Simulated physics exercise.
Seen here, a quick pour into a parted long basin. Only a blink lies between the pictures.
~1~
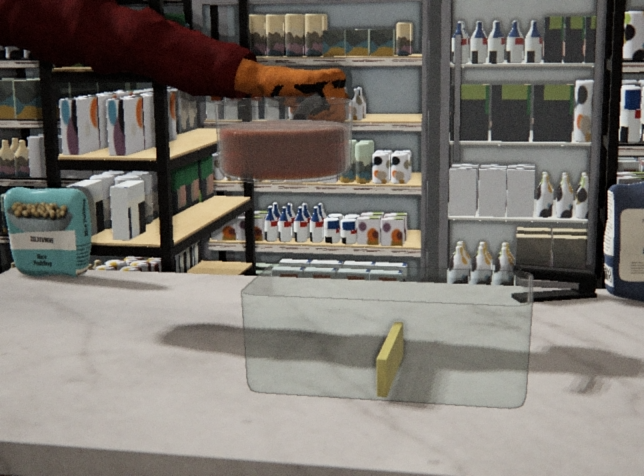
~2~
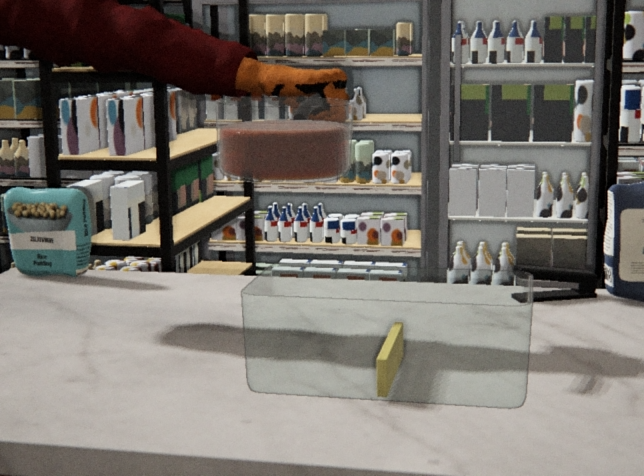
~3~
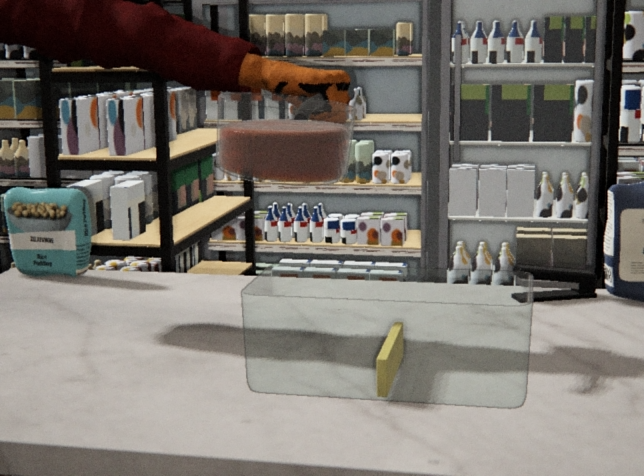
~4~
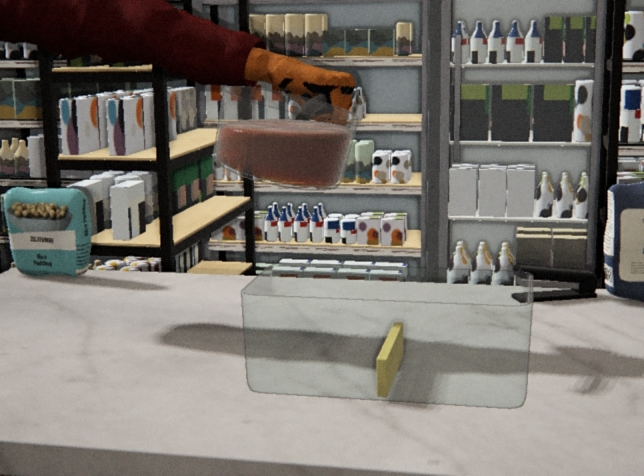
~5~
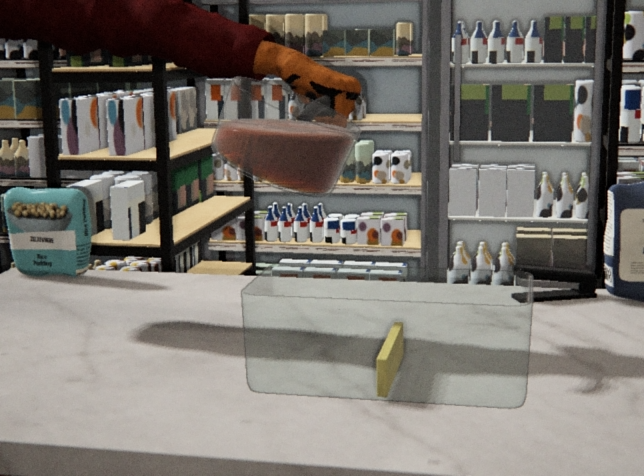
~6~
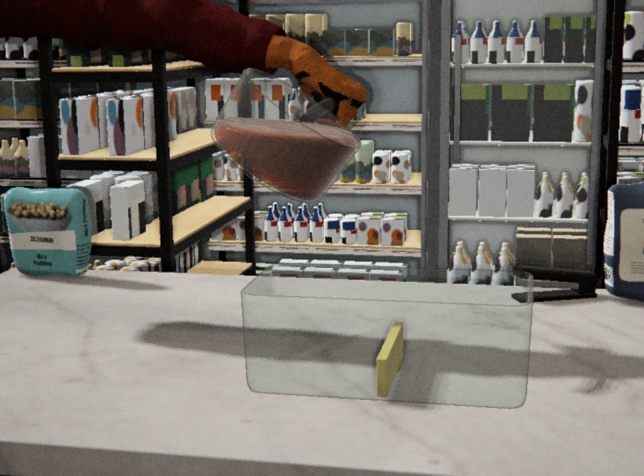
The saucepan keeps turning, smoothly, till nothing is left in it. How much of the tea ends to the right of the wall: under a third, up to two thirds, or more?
The share right of the wall is between a third and two thirds.
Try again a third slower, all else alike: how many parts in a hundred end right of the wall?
It comes to 60 per cent or so.
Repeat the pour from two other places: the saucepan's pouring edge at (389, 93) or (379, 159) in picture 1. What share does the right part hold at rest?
Near 75 % and 55 %.
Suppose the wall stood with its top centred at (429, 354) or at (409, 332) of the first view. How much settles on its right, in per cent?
The first gives 20 %, the second 20 %.
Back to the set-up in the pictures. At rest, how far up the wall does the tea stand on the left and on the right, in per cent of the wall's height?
The left part 50 per cent, the right part 40.
A moment on, the saucepan is tipped on its side and 29 per cent is still to pour, 2 is left of the wall and 17 right of it.
Next, the saucepan is tipped right over and 7 per cent is still to pour, 33 is left of the wall and 51 right of it.
Then the saucepan is tipped right over and 1 per cent is still to pour, 46 is left of the wall and 45 right of it.
Later the saucepan is tipped right over and 0 per cent is still to pour, 51 is left of the wall and 46 right of it.
In the end 51 per cent lies left of the wall, 46 right of it and 3 outside.
